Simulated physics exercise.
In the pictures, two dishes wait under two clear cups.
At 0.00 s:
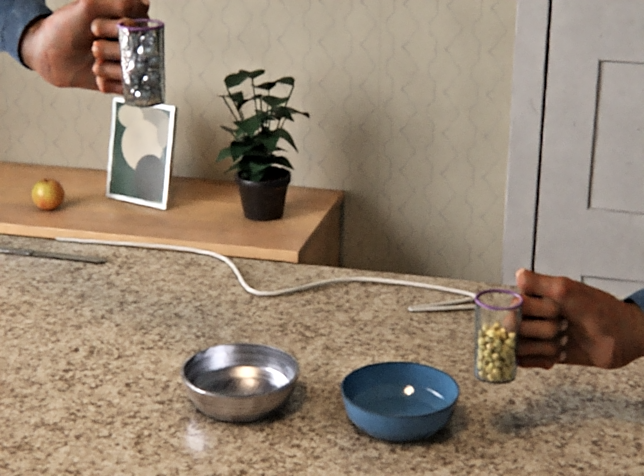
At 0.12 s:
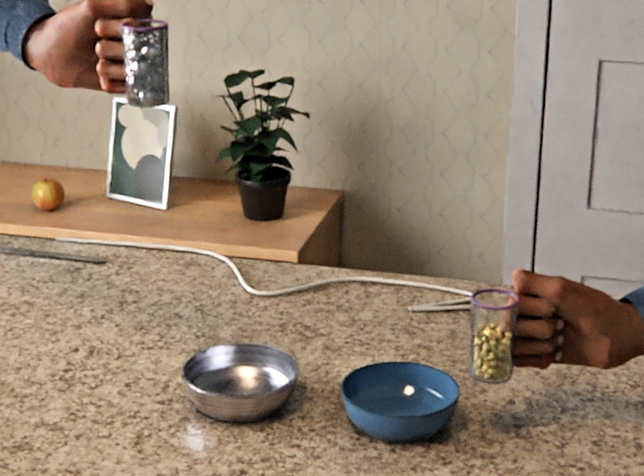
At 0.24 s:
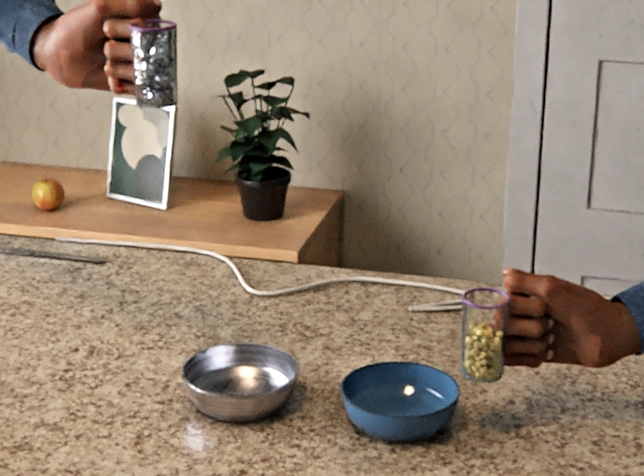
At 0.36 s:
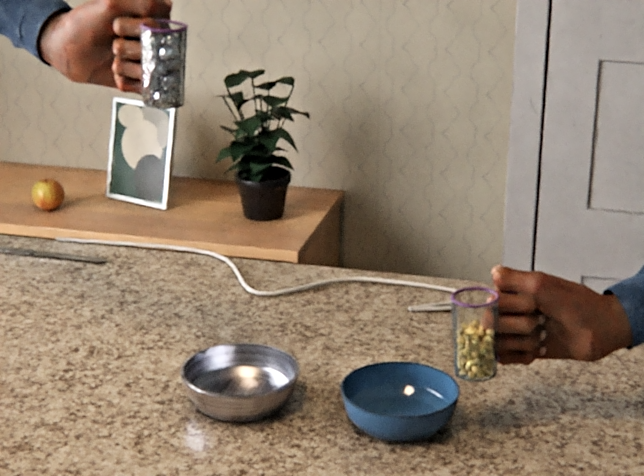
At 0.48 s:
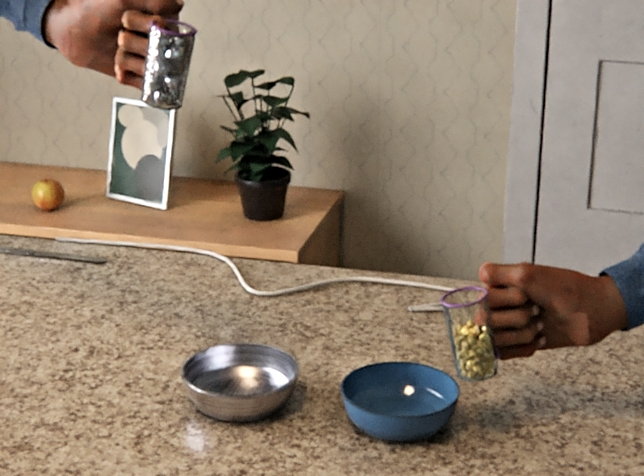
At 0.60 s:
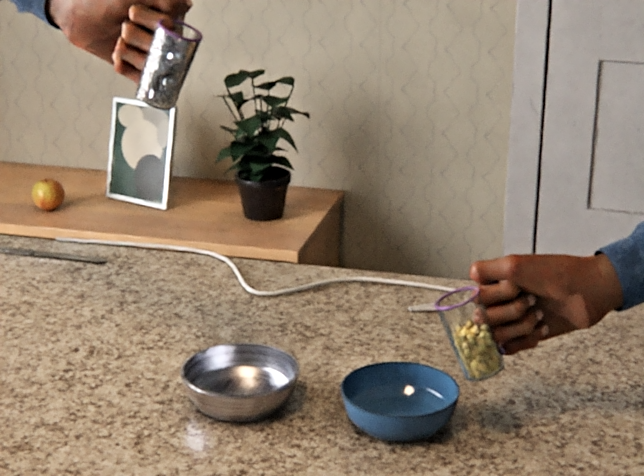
Two hands reach in from the left and right sides above a speckled stone counter, seen from slightly above by a still camera. The left holds a clear cup of shiny grey balls high over a metal bowl, the right a cup of yellowish beans lower, near a blue bowl, with a plant, picture and fruit behind. Both cups drift inward, then tilt gradually toward the bowls.
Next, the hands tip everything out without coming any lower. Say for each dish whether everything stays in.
I'd say the left one misses a few and the right one gathers every one.
By 1.12 s, left, every one still in the cup; right, every one still in the cup.
By 1.57 s, left, the larger part still in the cup, roughly a quarter in the air; right, every one still in the cup.
By 1.96 s, left, roughly a quarter in the dish, roughly a quarter outside the dish, roughly two thirds in the air; right, almost all in the dish, just a few in the air.
When it is over (2.9 s), left, roughly a third in the dish, roughly two thirds outside the dish; right, every one in the dish, not one outside the dish.
